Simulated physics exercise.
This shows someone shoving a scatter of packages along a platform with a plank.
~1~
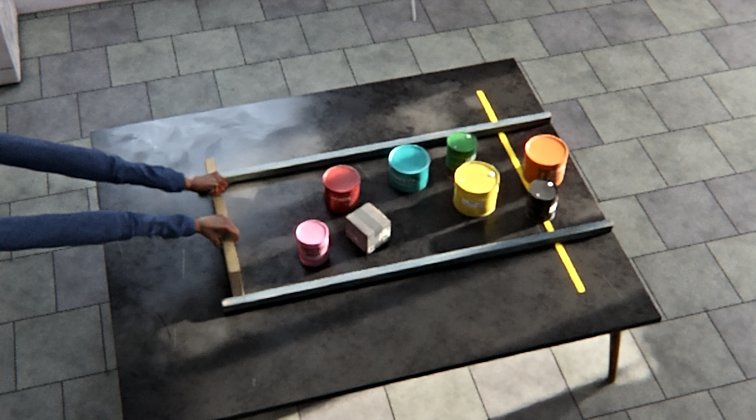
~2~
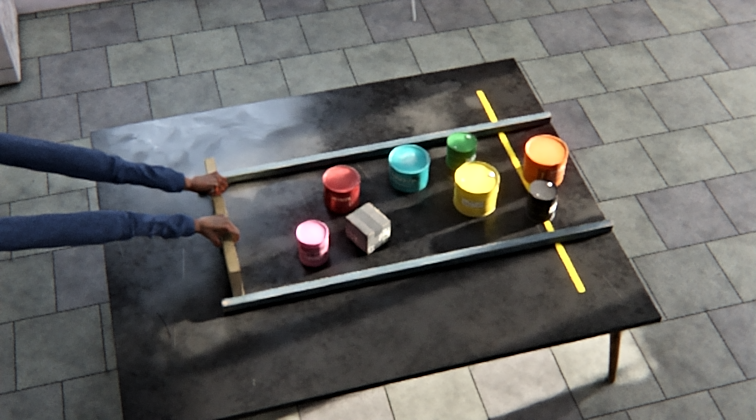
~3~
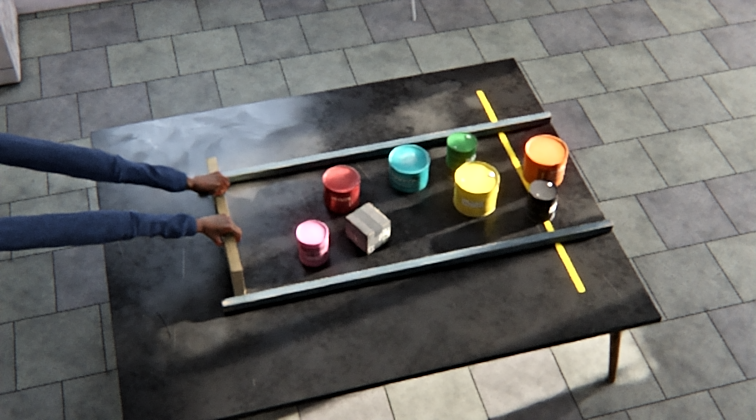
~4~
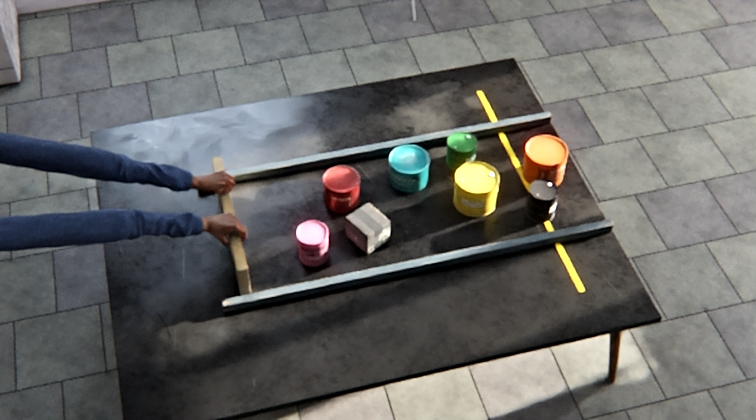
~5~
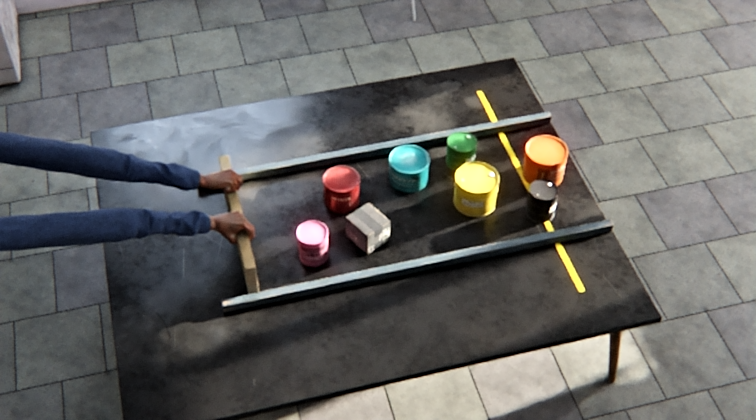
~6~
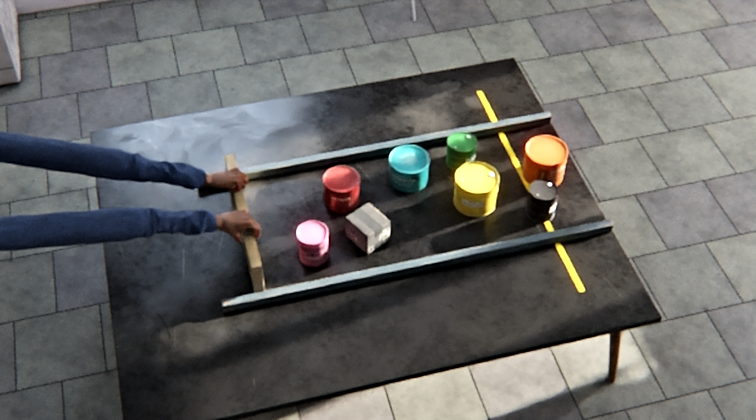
Two hands slide a wooden plank slightly right along a black table toward several still paint cans.
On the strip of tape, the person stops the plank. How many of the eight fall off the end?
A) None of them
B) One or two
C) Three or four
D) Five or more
B, one or two.
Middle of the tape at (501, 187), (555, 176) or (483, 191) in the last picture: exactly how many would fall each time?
In order: 1, 4 and 0.
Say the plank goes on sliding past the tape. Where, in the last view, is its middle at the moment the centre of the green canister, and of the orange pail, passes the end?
Around (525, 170) first and around (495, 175) second.
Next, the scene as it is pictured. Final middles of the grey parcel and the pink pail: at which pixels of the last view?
The grey parcel finishes at (548, 180); the pink pail finishes at (561, 205).
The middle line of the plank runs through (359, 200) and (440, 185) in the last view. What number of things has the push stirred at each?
The first number is 3, the next one 6.
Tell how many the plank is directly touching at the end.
The count comes out at 4.
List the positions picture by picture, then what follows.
In the first frame, orange pail (545, 162); black canister (542, 201); green canister (461, 151); plank (224, 227); tape (526, 182).
In the second frame, black canister (542, 201); grey parcel (368, 229).
In the third frame, green canister (461, 152); yellow canister (476, 189).
In the fourth frame, orange pail (545, 163); plank (231, 225).
In the fifth frame, black canister (542, 201); pink pail (313, 244).
In the sixth frame, orange pail (545, 163); black canister (542, 201); green canister (461, 152); plank (244, 223); tape (526, 182).
Early on, none off yet; orange pail at rest near (545, 163); black canister at rest near (542, 201); green canister at rest near (461, 152).
Finally, the number that fall off is one or two; lost, orange pail.
